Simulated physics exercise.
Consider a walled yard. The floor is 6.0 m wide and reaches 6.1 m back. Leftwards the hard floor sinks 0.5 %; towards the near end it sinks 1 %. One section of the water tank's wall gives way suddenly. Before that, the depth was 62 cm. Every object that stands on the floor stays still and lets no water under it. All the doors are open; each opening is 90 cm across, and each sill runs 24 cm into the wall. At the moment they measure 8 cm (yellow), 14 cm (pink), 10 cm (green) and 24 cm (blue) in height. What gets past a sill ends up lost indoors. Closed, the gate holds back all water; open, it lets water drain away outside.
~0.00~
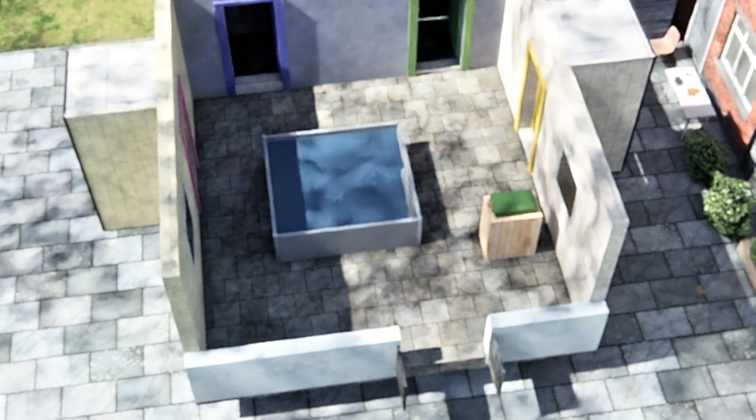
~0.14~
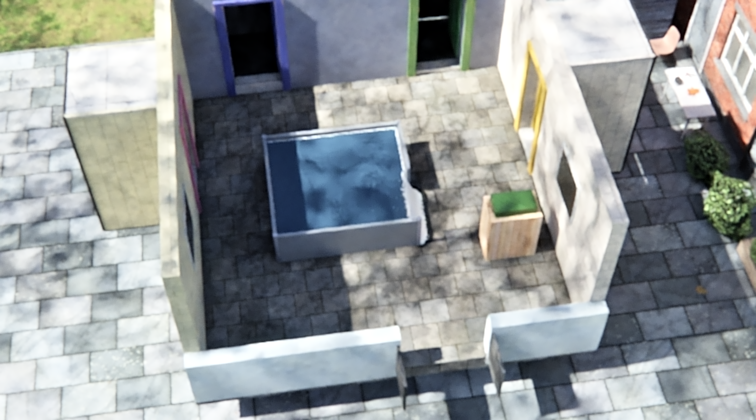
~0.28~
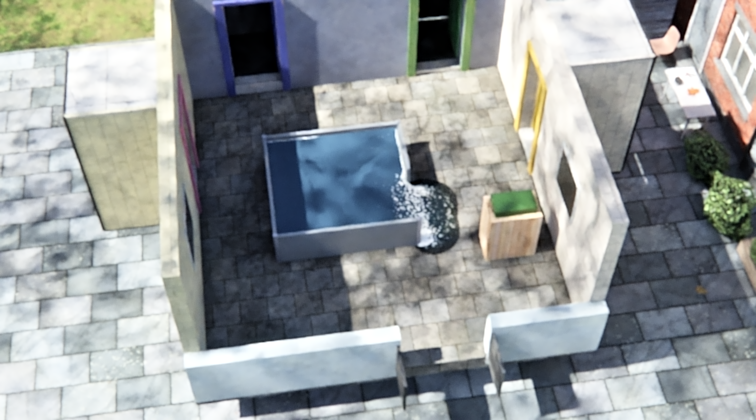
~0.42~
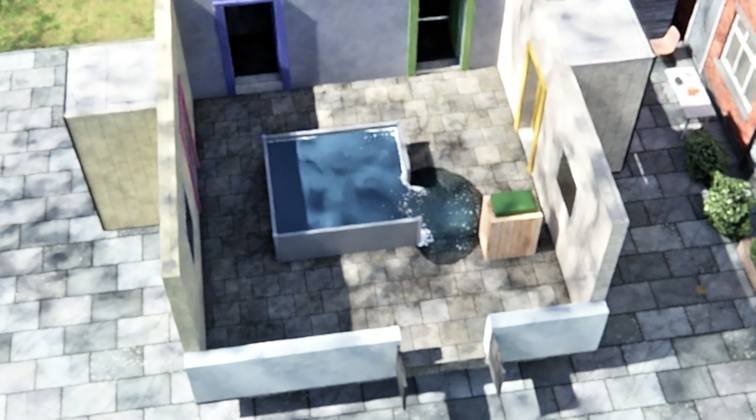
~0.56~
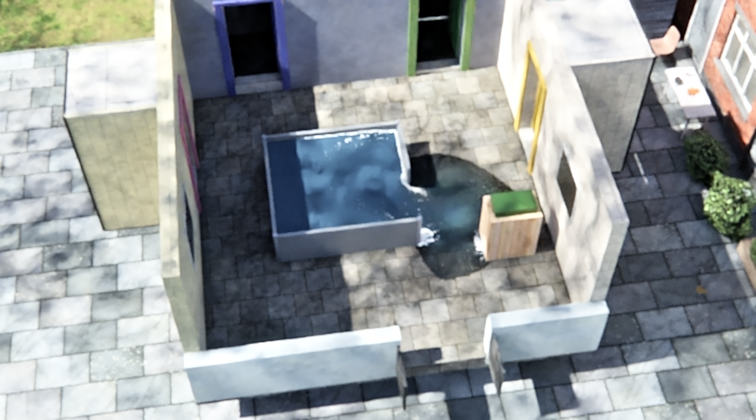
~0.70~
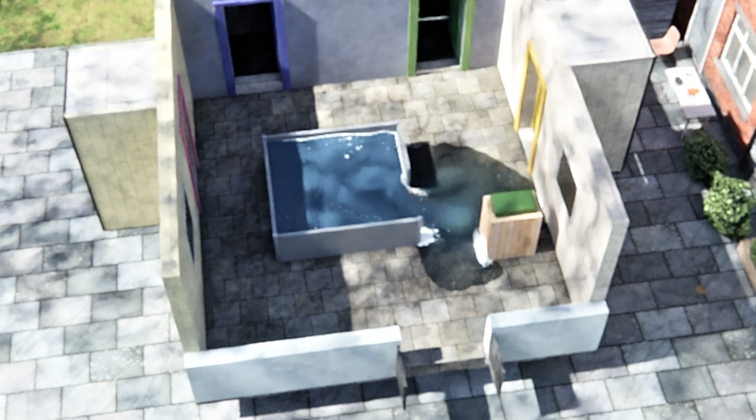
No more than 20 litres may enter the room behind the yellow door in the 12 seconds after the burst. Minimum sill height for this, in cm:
15 cm, roughly.
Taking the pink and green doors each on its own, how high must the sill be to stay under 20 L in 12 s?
Roughly 6.5 cm for the pink door and roughly 12.5 cm for the green door.
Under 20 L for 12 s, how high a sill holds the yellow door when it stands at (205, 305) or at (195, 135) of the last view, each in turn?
8.0 and 9.5 cm.
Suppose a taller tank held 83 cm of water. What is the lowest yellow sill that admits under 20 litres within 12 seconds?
23 cm.
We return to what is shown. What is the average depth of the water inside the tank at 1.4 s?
Average depth: Approx. 47 cm.
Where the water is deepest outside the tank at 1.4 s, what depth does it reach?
Max depth: Around 42 cm.
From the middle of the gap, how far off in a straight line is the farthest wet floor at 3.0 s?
Some 4.0 m out.
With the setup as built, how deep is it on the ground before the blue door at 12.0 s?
8.0 cm.
After 1.4 s water covers 25 % of the floor, deepest (42 cm) near (543, 216); 16 cm at the yellow door, 4 litres in over its 8 cm sill.
After 3.0 s water covers 40 % of the floor, deepest (32 cm) near (540, 208); 16 cm at the yellow door, 60 litres in over its 8 cm sill.
After 12.0 s water covers 95 % of the floor, deepest (14 cm) near (344, 351); 5 cm at the yellow door, 103 litres in over its 8 cm sill.
At the yellow door as built, the water arrived by 1.0 s and peaked near 19 cm at 2.4 s.
Run again over the same 12 s with other heights there, 28 litres in over 14 cm, 15 litres over 16.5 cm. The limit of 20 litres is kept from about 15 cm up.
